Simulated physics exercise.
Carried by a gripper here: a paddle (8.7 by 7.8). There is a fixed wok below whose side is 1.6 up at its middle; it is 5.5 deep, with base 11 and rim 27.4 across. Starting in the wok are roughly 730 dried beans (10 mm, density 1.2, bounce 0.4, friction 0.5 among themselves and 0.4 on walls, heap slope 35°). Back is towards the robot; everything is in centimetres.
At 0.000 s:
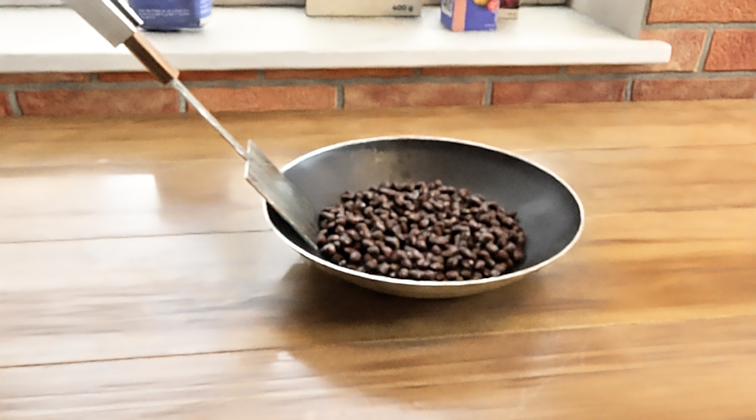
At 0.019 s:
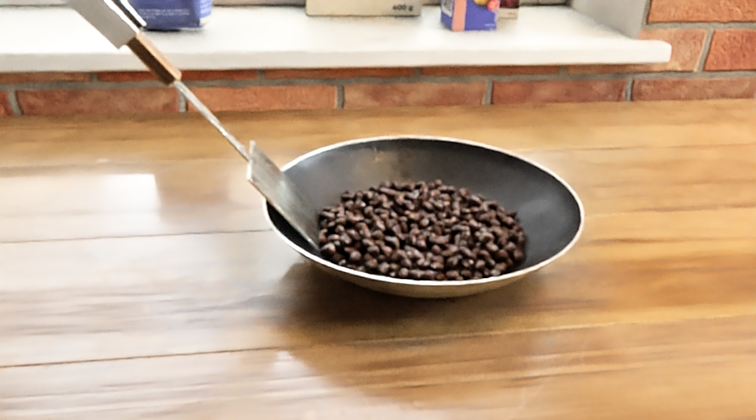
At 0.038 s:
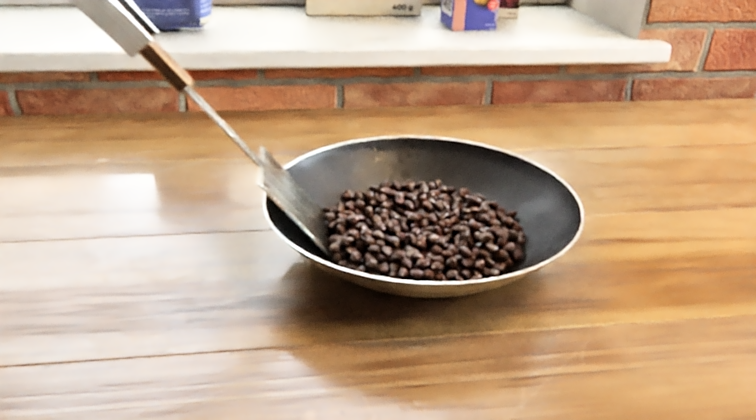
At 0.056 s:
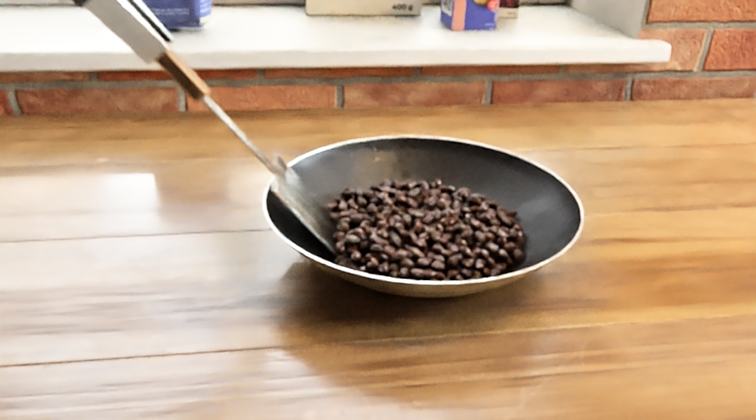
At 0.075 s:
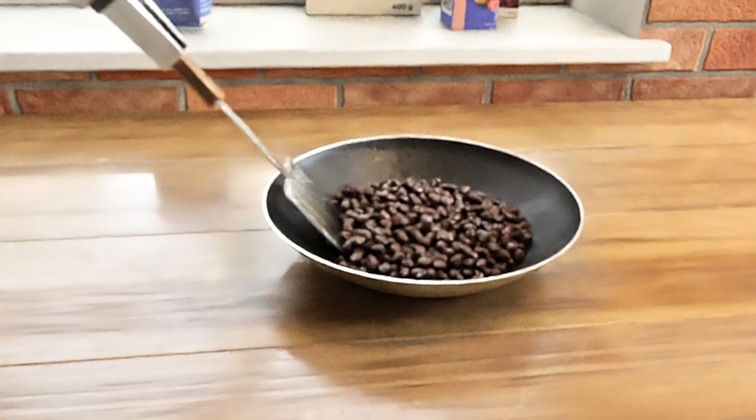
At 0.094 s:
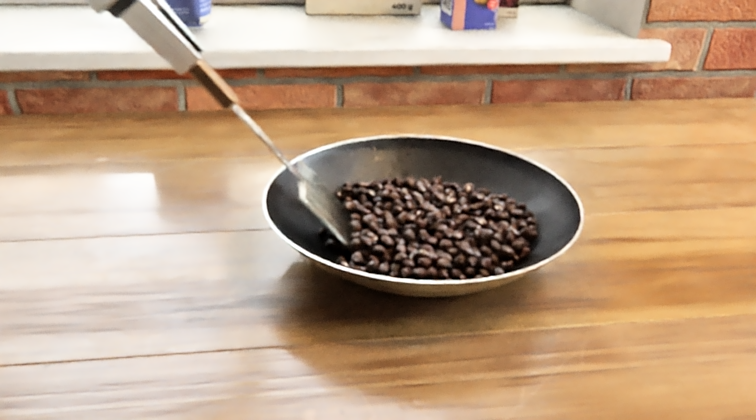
A metal spatula slides right into a dark wok, nudging a heap of dark beans.
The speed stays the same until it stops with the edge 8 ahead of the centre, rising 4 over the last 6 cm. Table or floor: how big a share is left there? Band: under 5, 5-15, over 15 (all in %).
5-15 %.
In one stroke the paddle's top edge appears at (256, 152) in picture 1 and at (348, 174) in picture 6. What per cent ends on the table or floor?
Off the vessel, on the table or floor: Some 25 percent.
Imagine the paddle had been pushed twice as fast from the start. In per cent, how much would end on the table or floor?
25 %.
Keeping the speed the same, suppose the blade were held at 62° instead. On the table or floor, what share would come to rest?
It would be near 10 per cent.
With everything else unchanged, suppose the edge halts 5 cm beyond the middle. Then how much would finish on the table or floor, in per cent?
Near 0 per cent.
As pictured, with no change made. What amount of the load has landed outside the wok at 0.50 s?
That would be near 8 per cent, give or take.
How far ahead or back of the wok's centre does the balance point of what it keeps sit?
5.0 cm ahead.
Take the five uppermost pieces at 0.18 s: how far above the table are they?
Height: Approx. 5 cm.
After 0.18 s, sloping 52°, highest piece 5 above the table; 729 in the wok.
After 0.26 s, sloping 52°, highest piece 7 above the table; 727 in the wok, 2 on the blade or in flight.
After 0.50 s, sloping 52°, highest piece 8 above the table; 656 in the wok, 58 on the table or floor, 15 on the blade or in flight.
After 1.55 s, sloping 52°, highest piece 6 above the table; 652 in the wok, 77 on the table or floor.
In the end, 652 in the wok, 77 on the table or floor. That is 11 % on the table or floor.
